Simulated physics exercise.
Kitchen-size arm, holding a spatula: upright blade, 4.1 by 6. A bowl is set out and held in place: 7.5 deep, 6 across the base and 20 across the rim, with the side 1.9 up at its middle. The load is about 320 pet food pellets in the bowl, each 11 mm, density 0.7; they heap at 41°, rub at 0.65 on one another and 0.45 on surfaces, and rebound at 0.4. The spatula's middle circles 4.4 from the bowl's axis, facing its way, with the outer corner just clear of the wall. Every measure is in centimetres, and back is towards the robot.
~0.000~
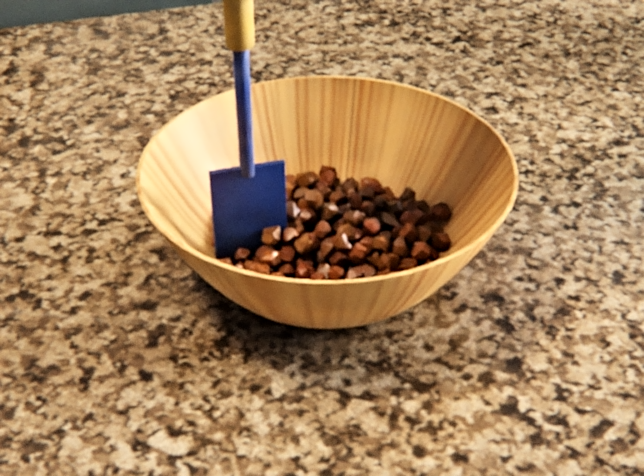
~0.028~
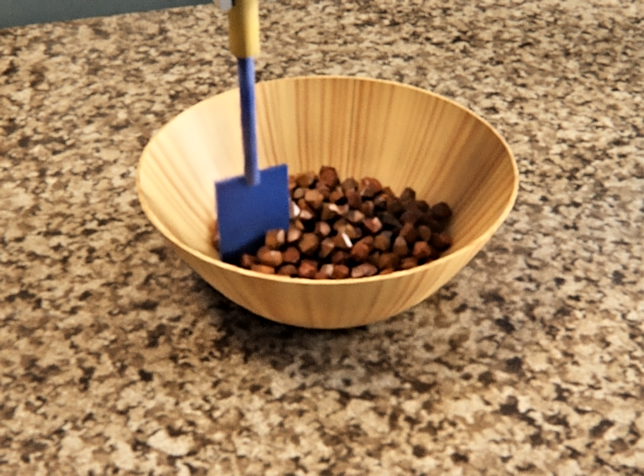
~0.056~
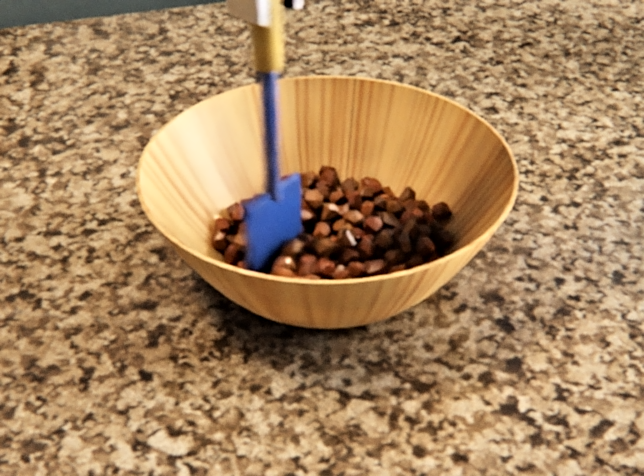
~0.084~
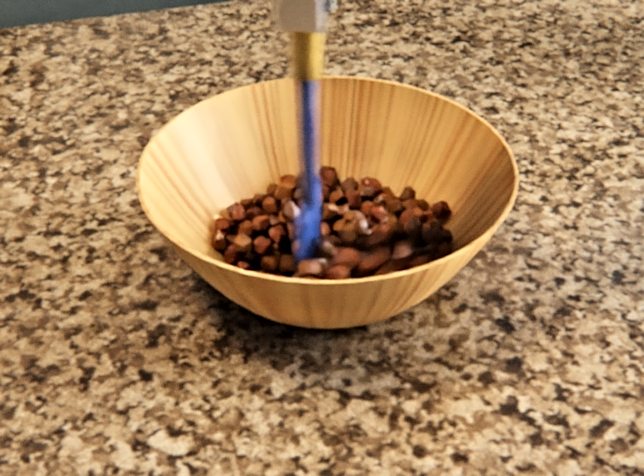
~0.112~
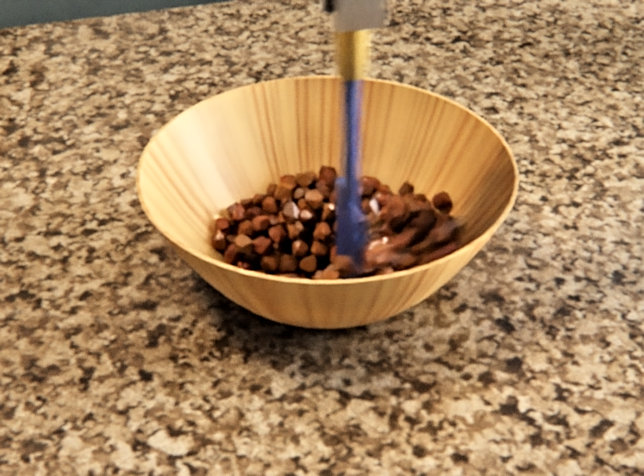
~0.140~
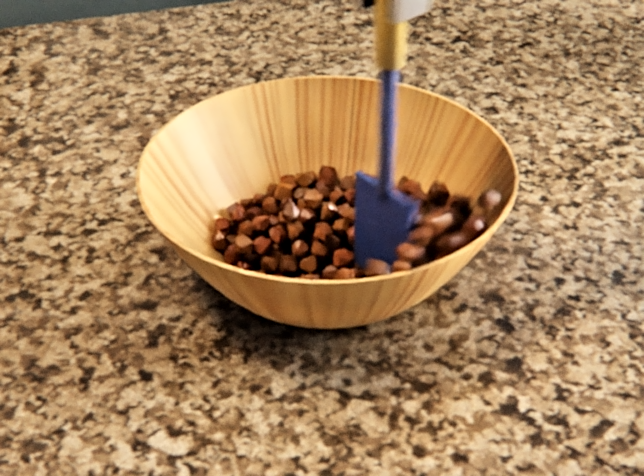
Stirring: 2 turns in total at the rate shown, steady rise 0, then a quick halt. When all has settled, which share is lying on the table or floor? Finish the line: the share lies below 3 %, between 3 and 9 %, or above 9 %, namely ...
... above 9 %.
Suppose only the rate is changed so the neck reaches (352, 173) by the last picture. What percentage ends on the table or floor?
I'd put it close to 10 per cent.
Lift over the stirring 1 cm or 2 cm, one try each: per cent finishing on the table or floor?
Near 15 in a hundred, then 10 in a hundred.
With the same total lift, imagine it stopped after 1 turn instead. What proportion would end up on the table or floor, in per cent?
10 %.
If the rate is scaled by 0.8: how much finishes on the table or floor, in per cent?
Close to 10 in a hundred.
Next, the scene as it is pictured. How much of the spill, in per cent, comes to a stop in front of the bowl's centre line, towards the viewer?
40 %, approximately.
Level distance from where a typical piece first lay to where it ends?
10 cm.
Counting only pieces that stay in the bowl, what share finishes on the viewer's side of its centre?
Around 65 percent of it.
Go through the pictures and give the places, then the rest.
In the first frame, spatula neck at (246, 142), 0° round; upper third of the load around (330, 232), from x 220 to 440, top at y 175; 320 in the bowl.
In the second frame, spatula neck at (250, 149), 10° round; upper third of the load around (335, 233), from x 220 to 440, top at y 175.
In the third frame, spatula neck at (272, 165), 35° round; upper third of the load around (340, 242), from x 220 to 440, top at y 175.
In the fourth frame, spatula neck at (308, 174), 62° round; upper third of the load around (352, 245), from x 220 to 445, top at y 175.
In the fifth frame, spatula neck at (350, 174), 89° round; upper third of the load around (382, 238), from x 220 to 455, top at y 175.
In the sixth frame, spatula neck at (386, 163), 117° round; upper third of the load around (412, 222), from x 220 to 490, top at y 175; 320 in the bowl.
By 0.38 s, 350° round, highest piece 9 above the table; 293 in the bowl, 14 on the table or floor, 13 in flight or on the tool.
By 0.62 s, 224° round, highest piece 9 above the table; 276 in the bowl, 38 on the table or floor, 6 in flight or on the tool.
By 0.94 s, 0° round, highest piece 8 above the table; 257 in the bowl, 62 on the table or floor, 1 in flight or on the tool.
By 1.64 s, 0° round, highest piece 7 above the table; 257 in the bowl, 63 on the table or floor.
Final count, 257 in the bowl, 63 on the table or floor. That is 20 % on the table or floor.
